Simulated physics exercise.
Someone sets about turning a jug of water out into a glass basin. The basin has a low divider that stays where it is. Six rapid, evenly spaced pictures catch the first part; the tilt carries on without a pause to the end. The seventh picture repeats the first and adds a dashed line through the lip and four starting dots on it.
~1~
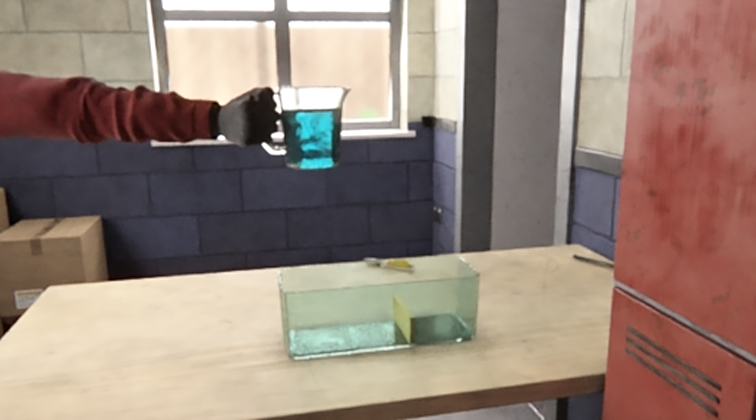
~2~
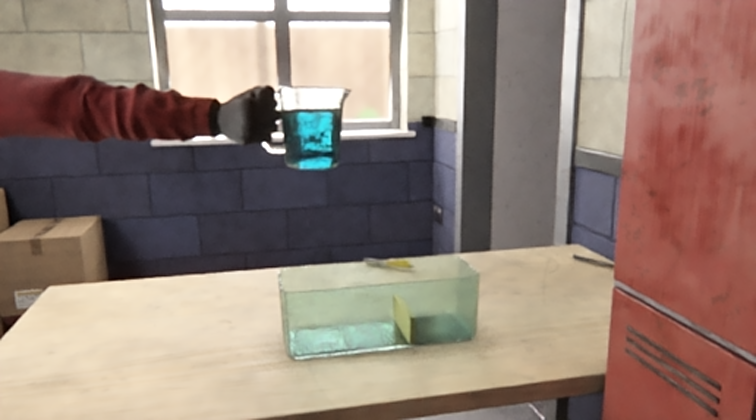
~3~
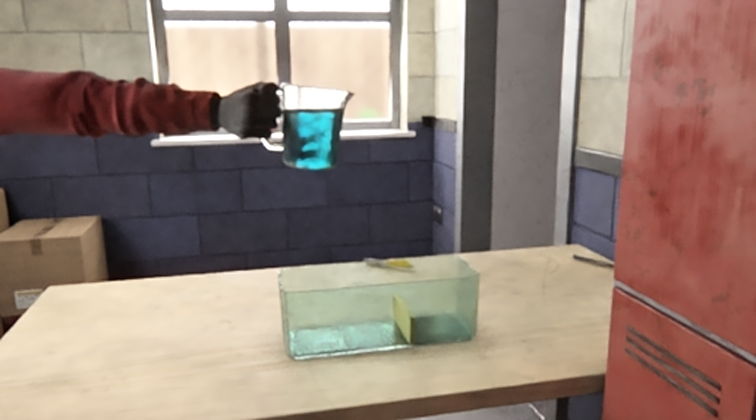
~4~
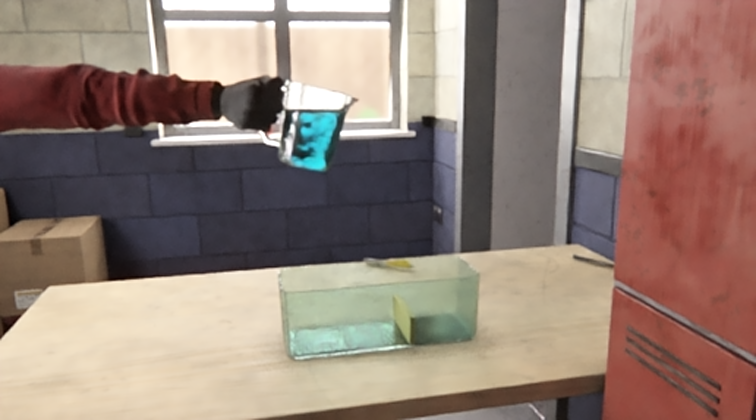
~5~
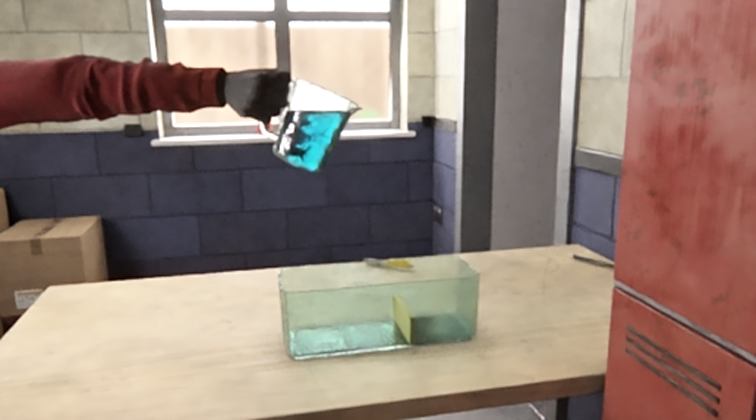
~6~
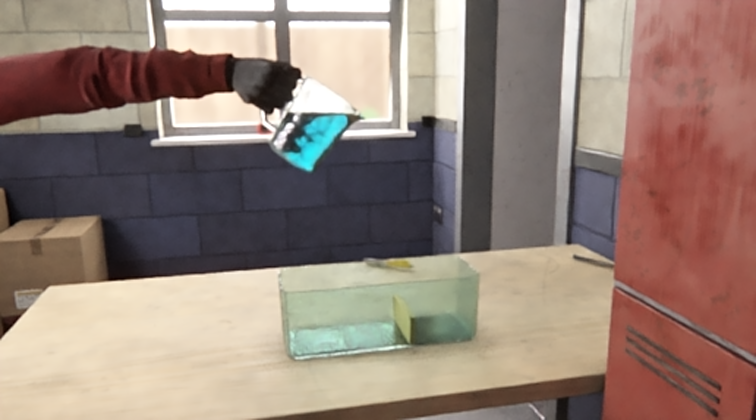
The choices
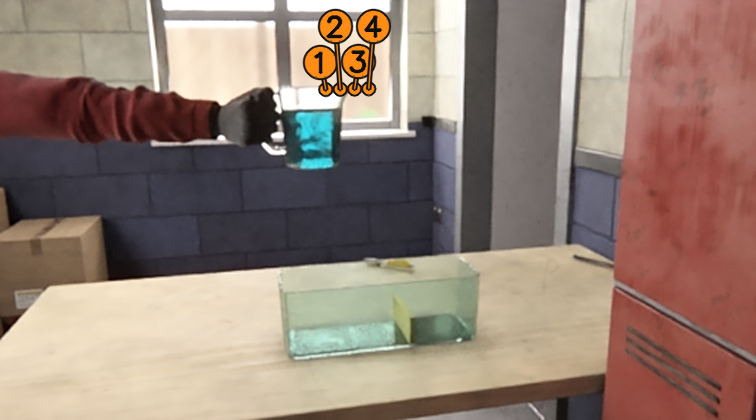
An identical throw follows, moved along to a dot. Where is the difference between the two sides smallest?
2 works best here.
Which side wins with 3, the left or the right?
The right one.
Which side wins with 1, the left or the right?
More ends on the left.
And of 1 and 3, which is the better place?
That would be 3.
On the marked copy, 1 at (325, 89); 2 at (340, 89); 3 at (354, 89); 4 at (368, 88).
If 1 is chosen, about 84 % ends left of the wall and 4 % right of it; 11 % is lost outside.
If 2 is chosen, about 54 % ends left of the wall and 43 % right of it; 3 % is lost outside.
If 3 is chosen, about 21 % ends left of the wall and 77 % right of it.
If 4 is chosen, about 7 % ends left of the wall and 89 % right of it; 4 % is lost outside.
